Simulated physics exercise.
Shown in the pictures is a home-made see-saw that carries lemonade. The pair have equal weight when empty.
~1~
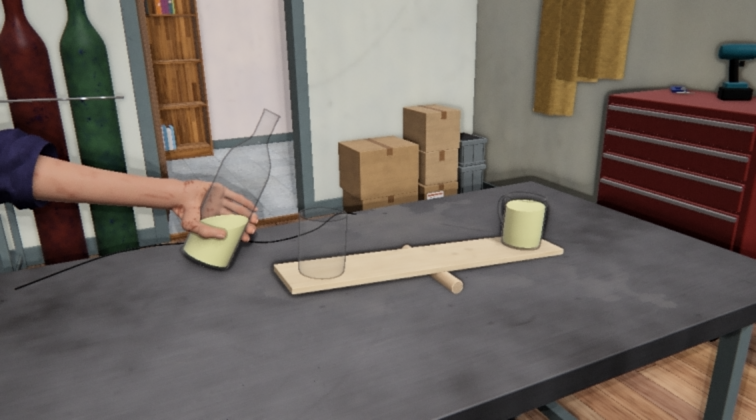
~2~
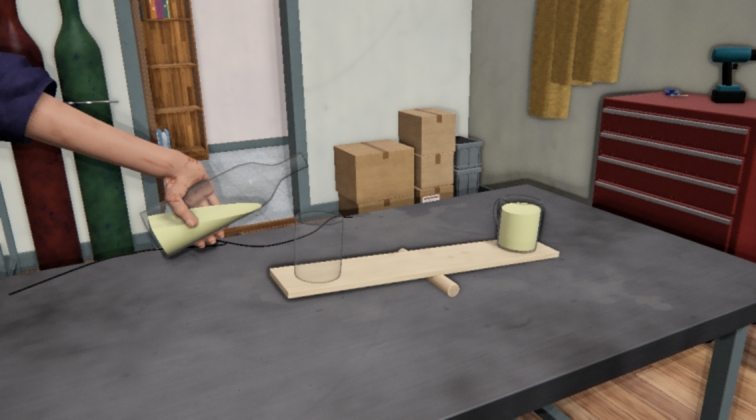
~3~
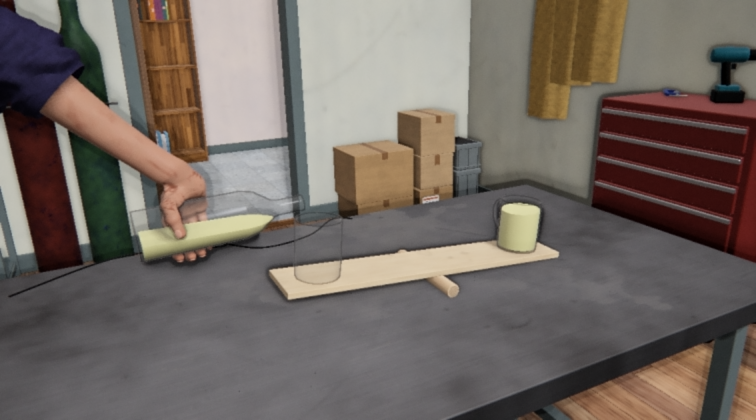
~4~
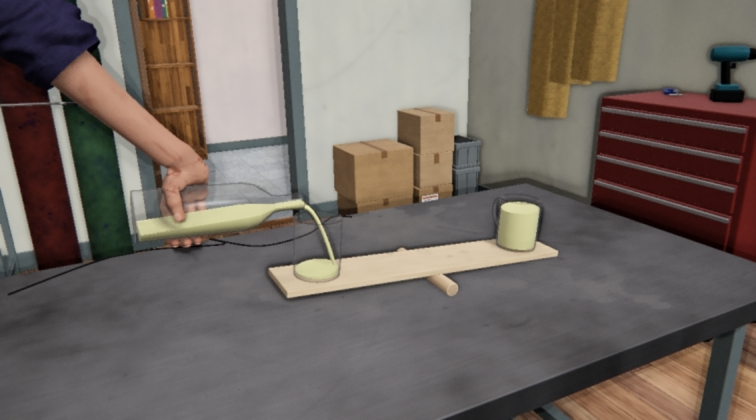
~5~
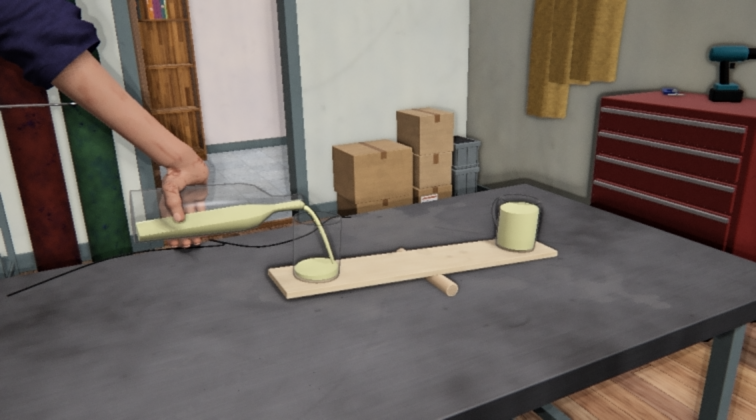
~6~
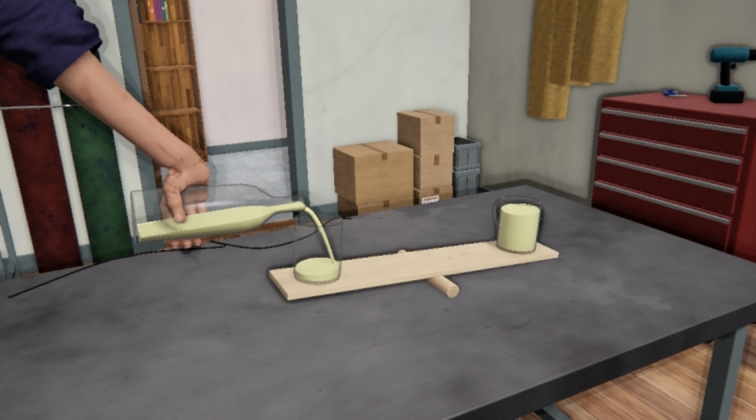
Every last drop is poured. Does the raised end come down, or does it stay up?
Unmoved.
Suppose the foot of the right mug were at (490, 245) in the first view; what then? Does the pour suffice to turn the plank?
Observed after: Turns over.
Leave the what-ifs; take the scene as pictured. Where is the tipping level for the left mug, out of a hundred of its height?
75 %, as I reckon it.
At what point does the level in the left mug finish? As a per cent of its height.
Close to 55 in every hundred of its height.
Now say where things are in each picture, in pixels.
The hand lifts the bottle; bottle (239, 184) tipped 30° with all of its load; left mug (323, 241) empty, raised; right mug (524, 219) about three quarters full, on the low side, in the first picture.
The bottle is brought over; rolling pin (451, 288); left mug (319, 245) empty, in the second picture.
The bottle is brought over; bottle (226, 218) tipped 85° with all of its load; left mug (318, 246) empty, in the third picture.
A stream runs into the left mug; rolling pin (450, 288); left mug nearly empty, surface at (317, 269); right mug about three quarters full, surface at (520, 208), in the fourth picture.
A stream runs into the left mug; bottle (225, 209) tipped 95° with nearly all of its load; left mug (317, 245) nearly empty, in the fifth picture.
A stream runs into the left mug; rolling pin (450, 289); left mug nearly empty, surface at (317, 267); right mug about three quarters full, surface at (521, 210), in the sixth picture.
Soon after, the left mug is about a third full; the plank leans as before.
Later, the left mug is about half full; the plank leans as before.
In the end, the left mug is about half full; the plank leans as before.
